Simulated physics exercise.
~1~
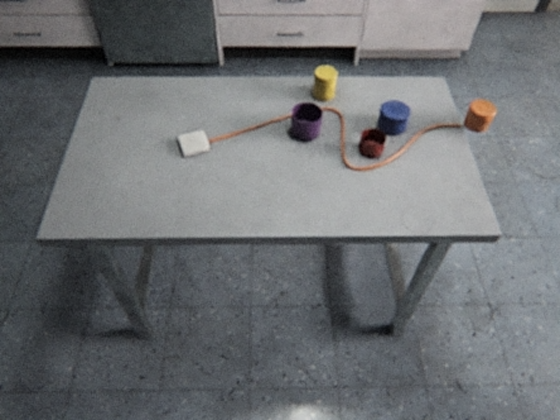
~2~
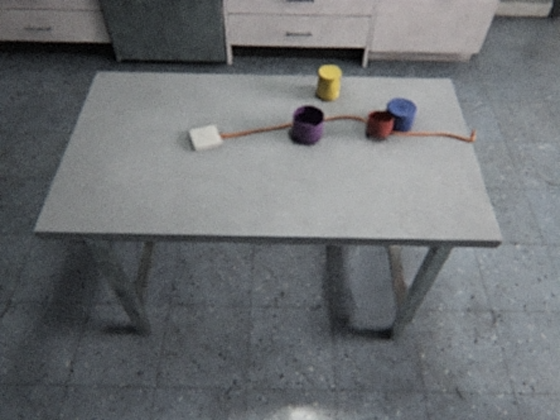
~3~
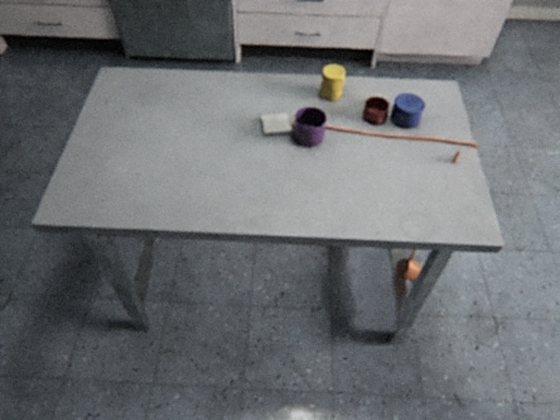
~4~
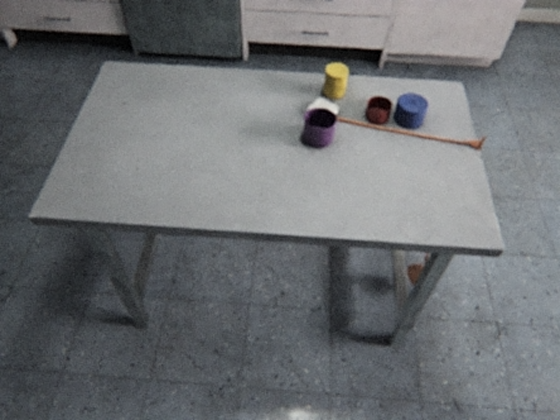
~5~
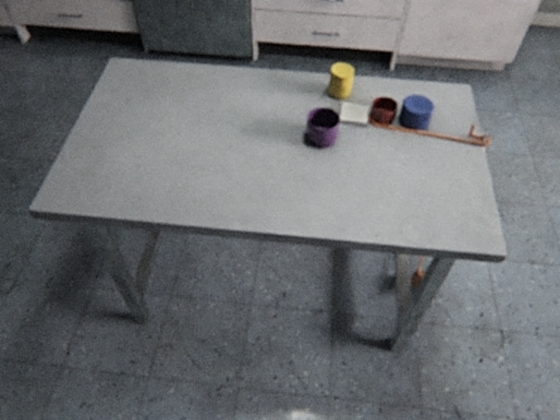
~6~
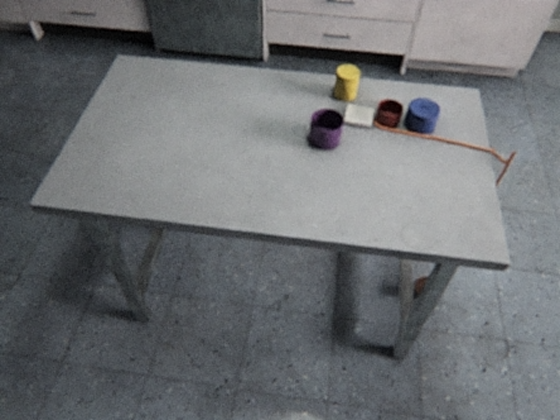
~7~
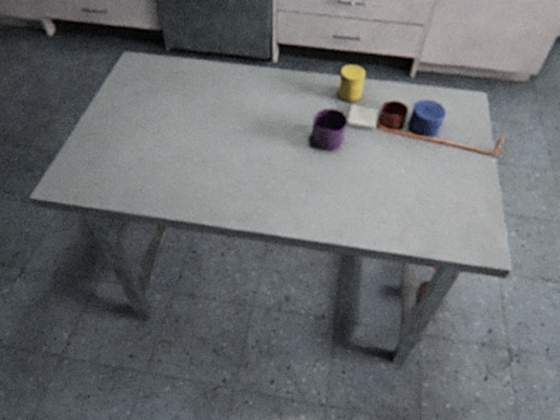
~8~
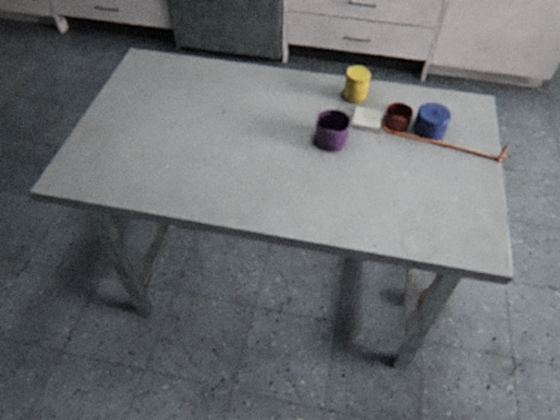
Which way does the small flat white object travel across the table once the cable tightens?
It slides to the right, passing behind the purple cup and stopping next to the red cup.
